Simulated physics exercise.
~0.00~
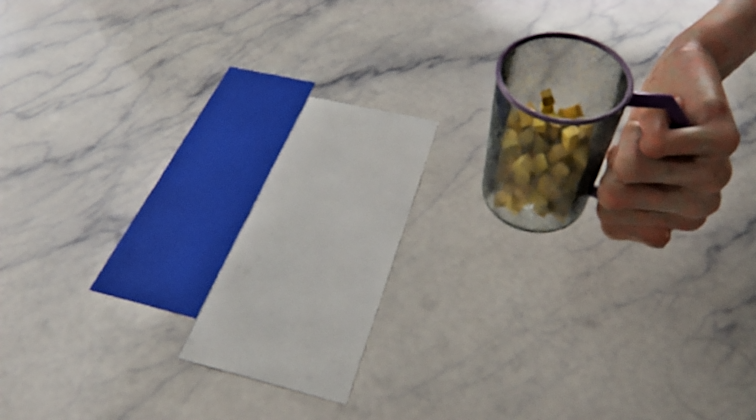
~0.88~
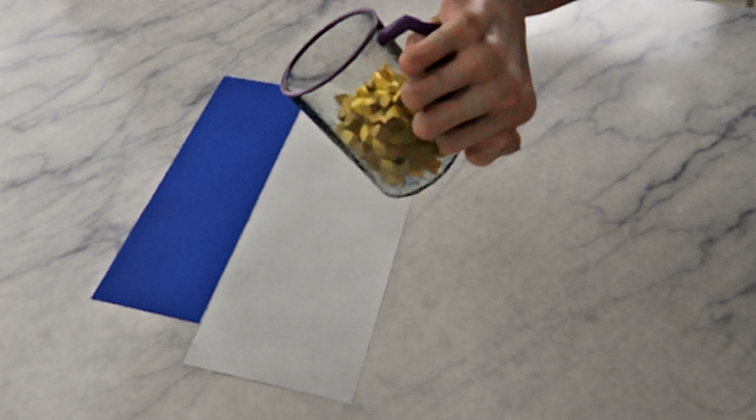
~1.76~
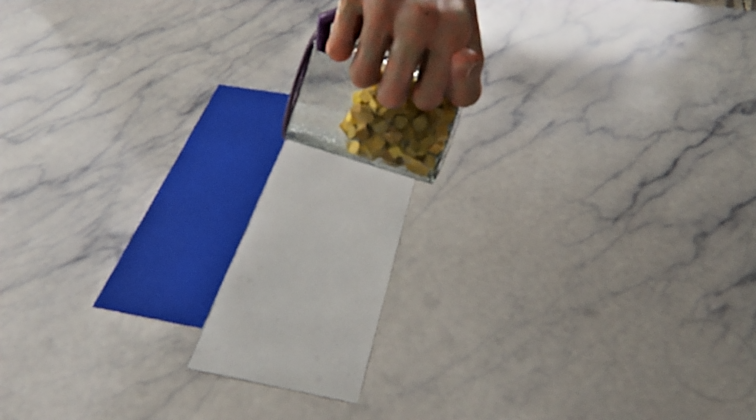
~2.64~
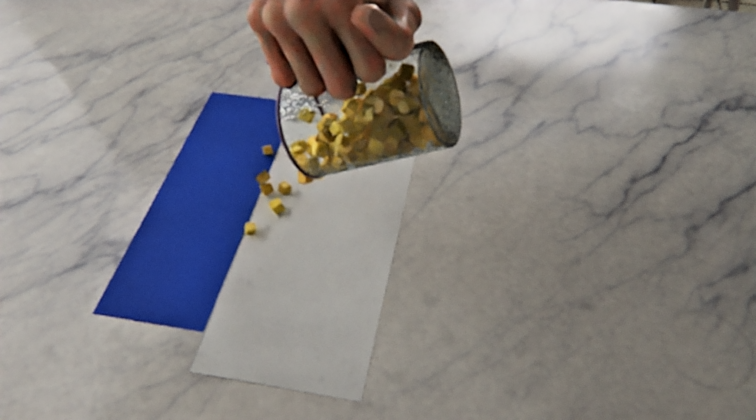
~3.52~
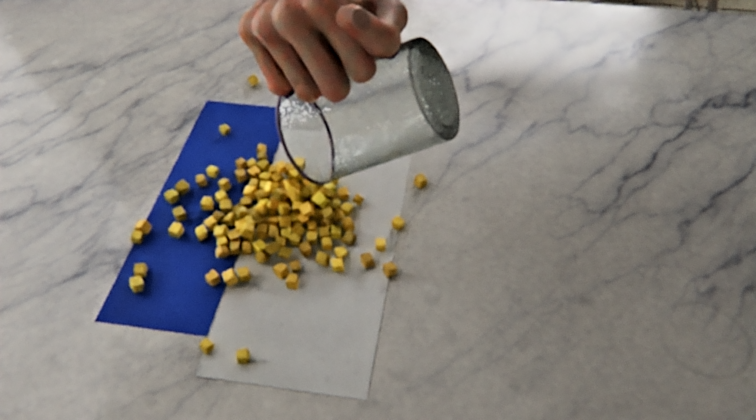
A clear cup with a purple rim, filled with small yellow cubes and gripped by a hand, starts upright to the right of a blue mat and a white mat on a marble table. The hand carries it left over the top of the white mat, leaning it as it goes. It tips onto its side with the cubes still inside. As it turns further, the first cubes tumble from the mouth. The rest pour out, leaving the cup empty and tilted mouth-down, with most cubes heaped on the white mat, many on the blue, and a few stray ones around them.
